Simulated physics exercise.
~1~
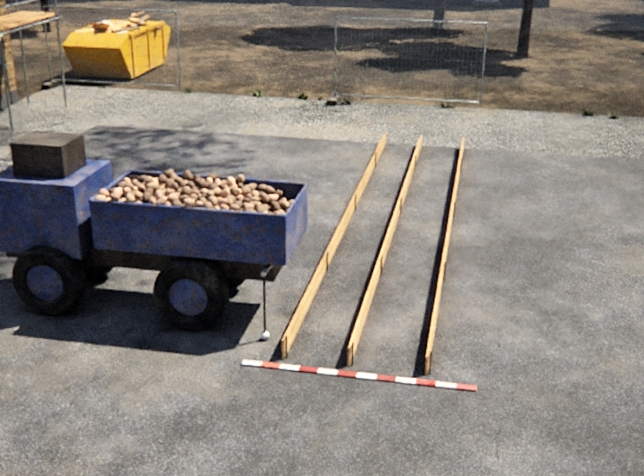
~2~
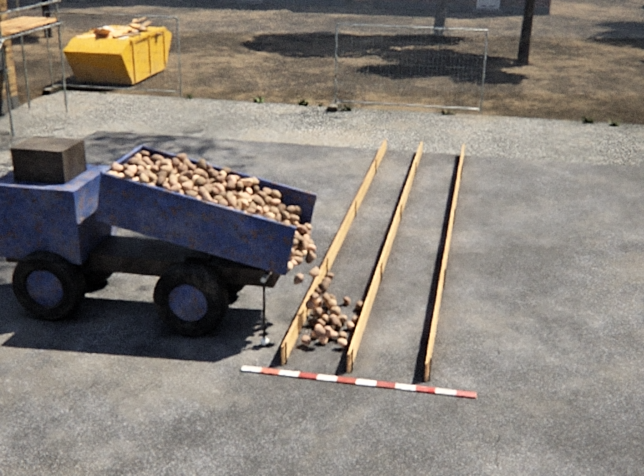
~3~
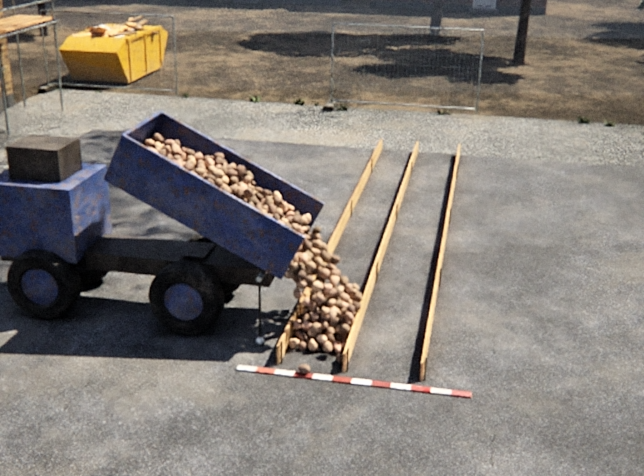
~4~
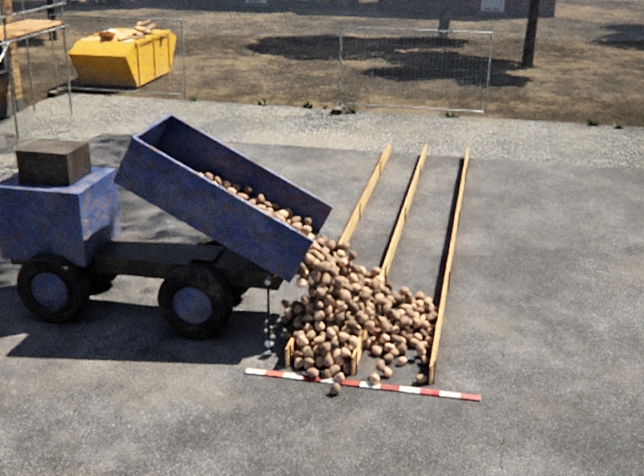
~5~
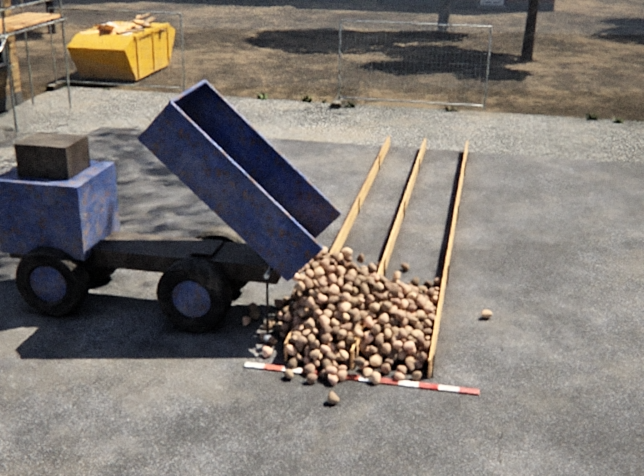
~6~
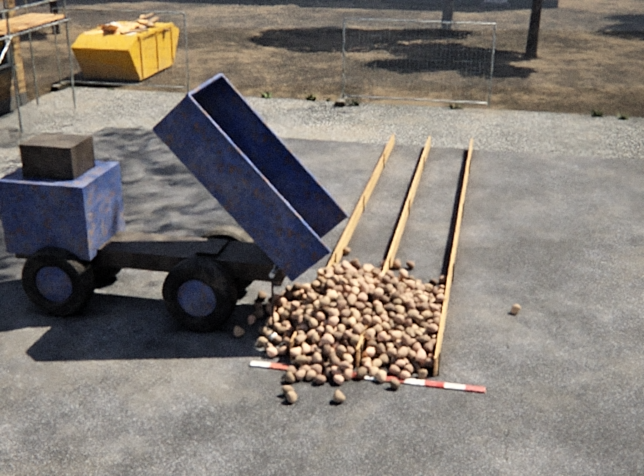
At first, a blue truck with a bed full of rounded brown stones stands level beside three long wooden boards laid out on the grey pavement. The bed begins to tip toward the right, and the first stones tumble out between the nearest two boards. As it tilts further, the stones pour down in a thick stream, fill the near bay and spill over the middle board into the far one. The bed steepens until it is empty, while one stone rolls away to the right. Finally, a broad heap lies across both bays beneath the raised bed.
